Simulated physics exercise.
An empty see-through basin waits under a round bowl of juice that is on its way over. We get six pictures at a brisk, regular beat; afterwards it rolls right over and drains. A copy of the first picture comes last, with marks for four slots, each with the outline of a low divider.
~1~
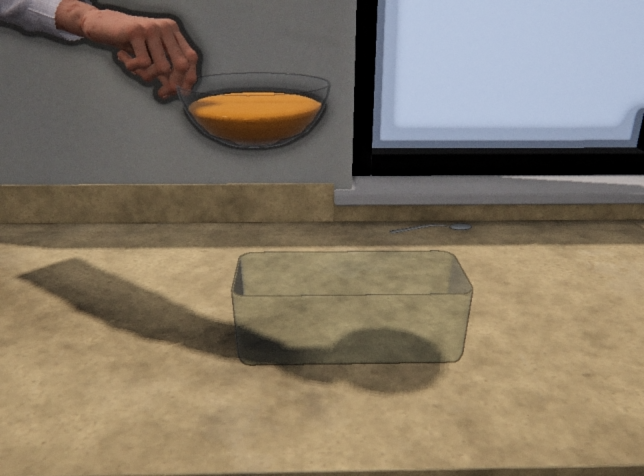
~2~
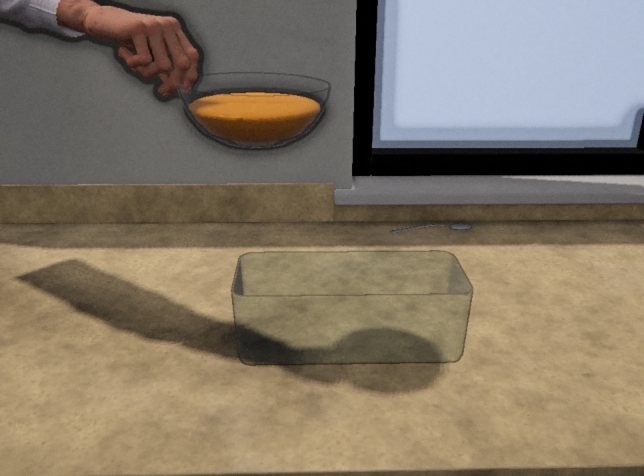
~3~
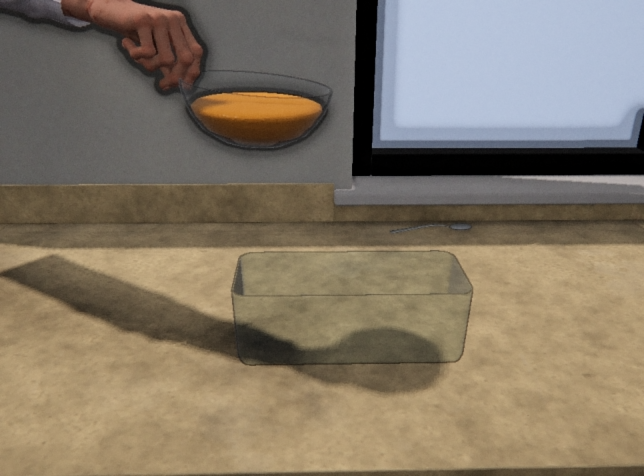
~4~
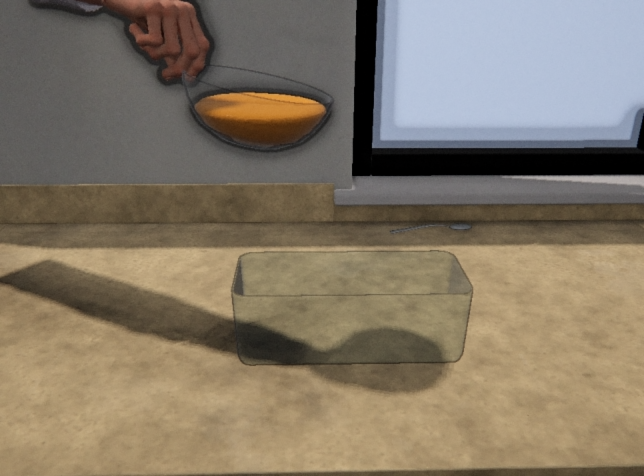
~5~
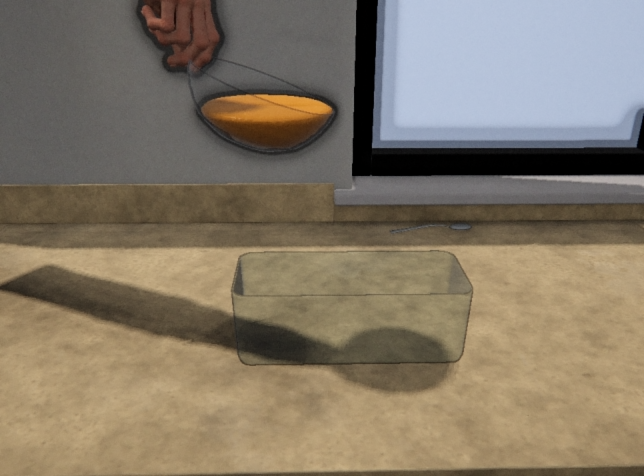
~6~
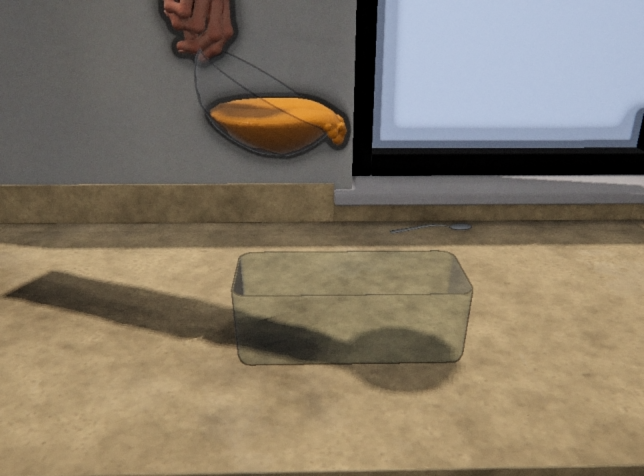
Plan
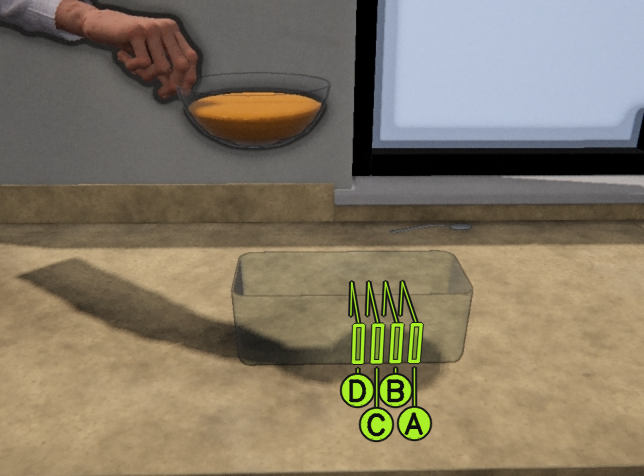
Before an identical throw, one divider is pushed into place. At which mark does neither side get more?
Best: C.
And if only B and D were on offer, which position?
D it is.
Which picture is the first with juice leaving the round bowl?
Picture 6.
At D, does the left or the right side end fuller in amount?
More ends on the right.
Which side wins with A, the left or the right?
The left side.
On the marked copy, A at (414, 367); B at (395, 368); C at (376, 368); D at (357, 368).
Choosing A, about 96 % ends left of the wall and 2 % right of it.
Choosing B, about 81 % ends left of the wall and 15 % right of it; 3 % is lost outside.
Choosing C, about 47 % ends left of the wall and 50 % right of it.
Choosing D, about 25 % ends left of the wall and 73 % right of it.
